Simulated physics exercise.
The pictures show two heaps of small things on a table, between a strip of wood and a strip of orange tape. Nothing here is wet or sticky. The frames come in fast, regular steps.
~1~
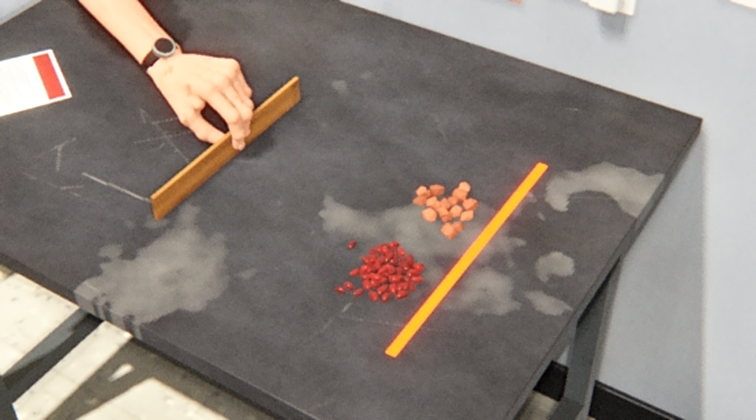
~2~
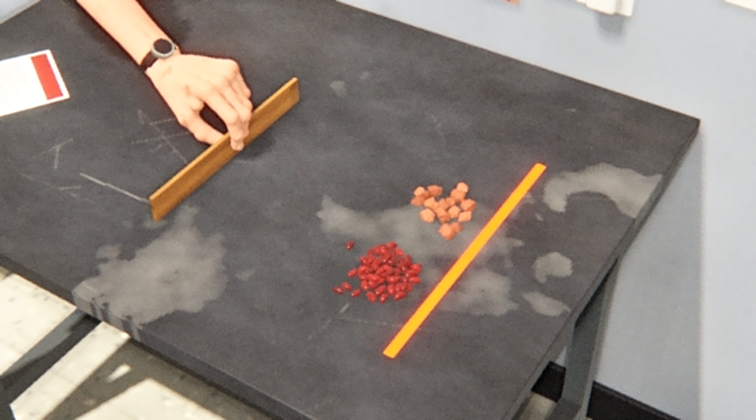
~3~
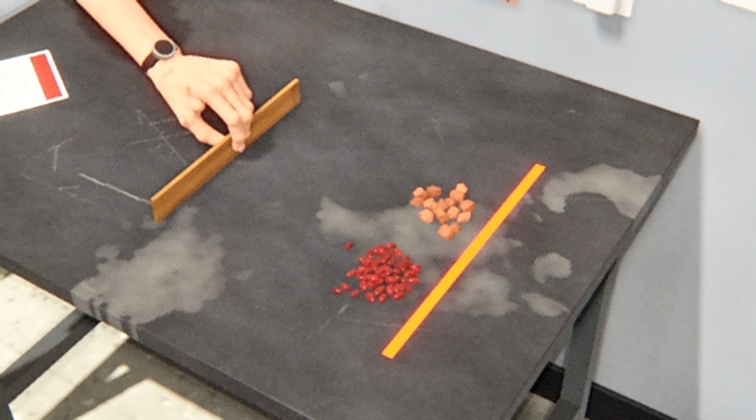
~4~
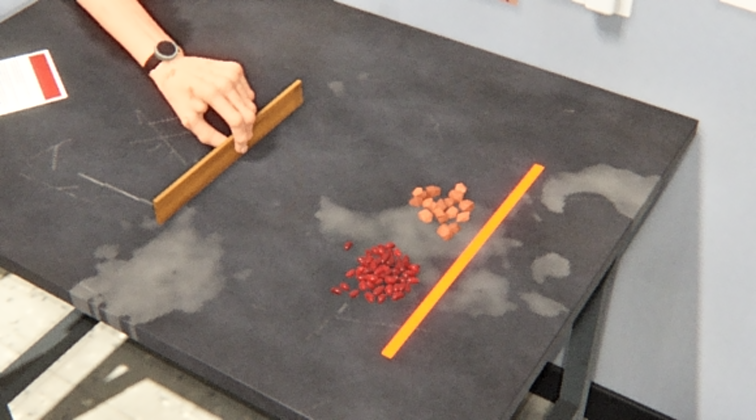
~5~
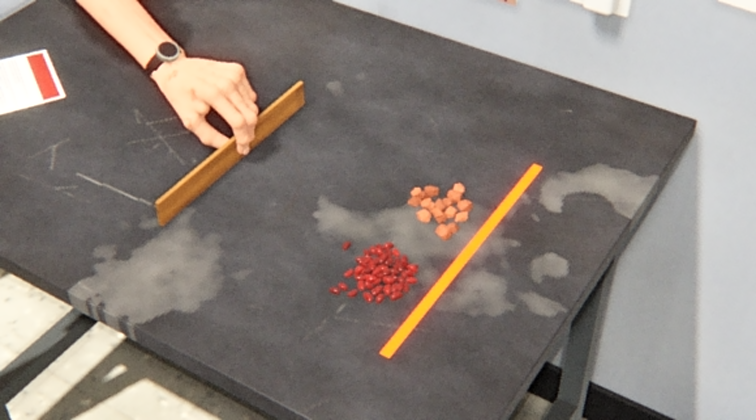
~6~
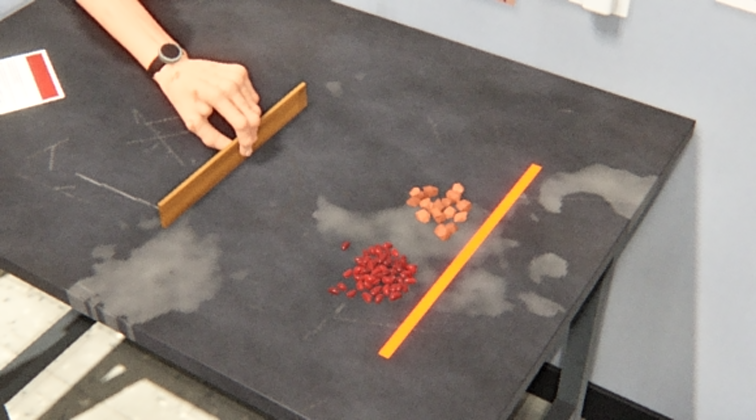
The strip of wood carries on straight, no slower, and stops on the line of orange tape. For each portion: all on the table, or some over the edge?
In the end the near portion stays on top, and the far portion stays on top.
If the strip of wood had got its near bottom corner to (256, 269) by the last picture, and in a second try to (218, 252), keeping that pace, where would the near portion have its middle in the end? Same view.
Around (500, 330) in the first try, (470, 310) in the second.
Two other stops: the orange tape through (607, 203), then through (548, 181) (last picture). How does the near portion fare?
First it partly drops off, then it stays on top.
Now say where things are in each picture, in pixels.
The first picture shows strip of wood near (165, 199), at rest; orange tape near (537, 173), well back from the edge; edge at (582, 302); near portion near (388, 270), some kidney beans; far portion near (446, 206), a few bits of crushed brick.
The second picture shows strip of wood near (163, 200); far portion near (444, 207).
The third picture shows strip of wood near (165, 201); near portion near (385, 271).
The fourth picture shows strip of wood near (167, 203); far portion near (442, 207).
The fifth picture shows strip of wood near (169, 205); near portion near (382, 271).
The sixth picture shows strip of wood near (172, 206); orange tape near (530, 174); edge at (575, 304); near portion near (381, 271); far portion near (440, 207).
Then, 1.71 s on from there, strip of wood still moving, near (349, 186); near portion all on the table, its front near (405, 289); far portion all on the table, its front near (461, 217).
Then, 3.44 s on from there, strip of wood stopped at the orange tape; near portion all on the table, its front near (492, 305); far portion all on the table, its front near (519, 246).
Then, 3.72 s on from there, strip of wood stopped at the orange tape; near portion all on the table, its front near (495, 311); far portion all on the table, its front near (519, 246).
In the end, strip of wood stopped at the orange tape; near portion all on the table, its front near (496, 312); far portion all on the table, its front near (519, 246).
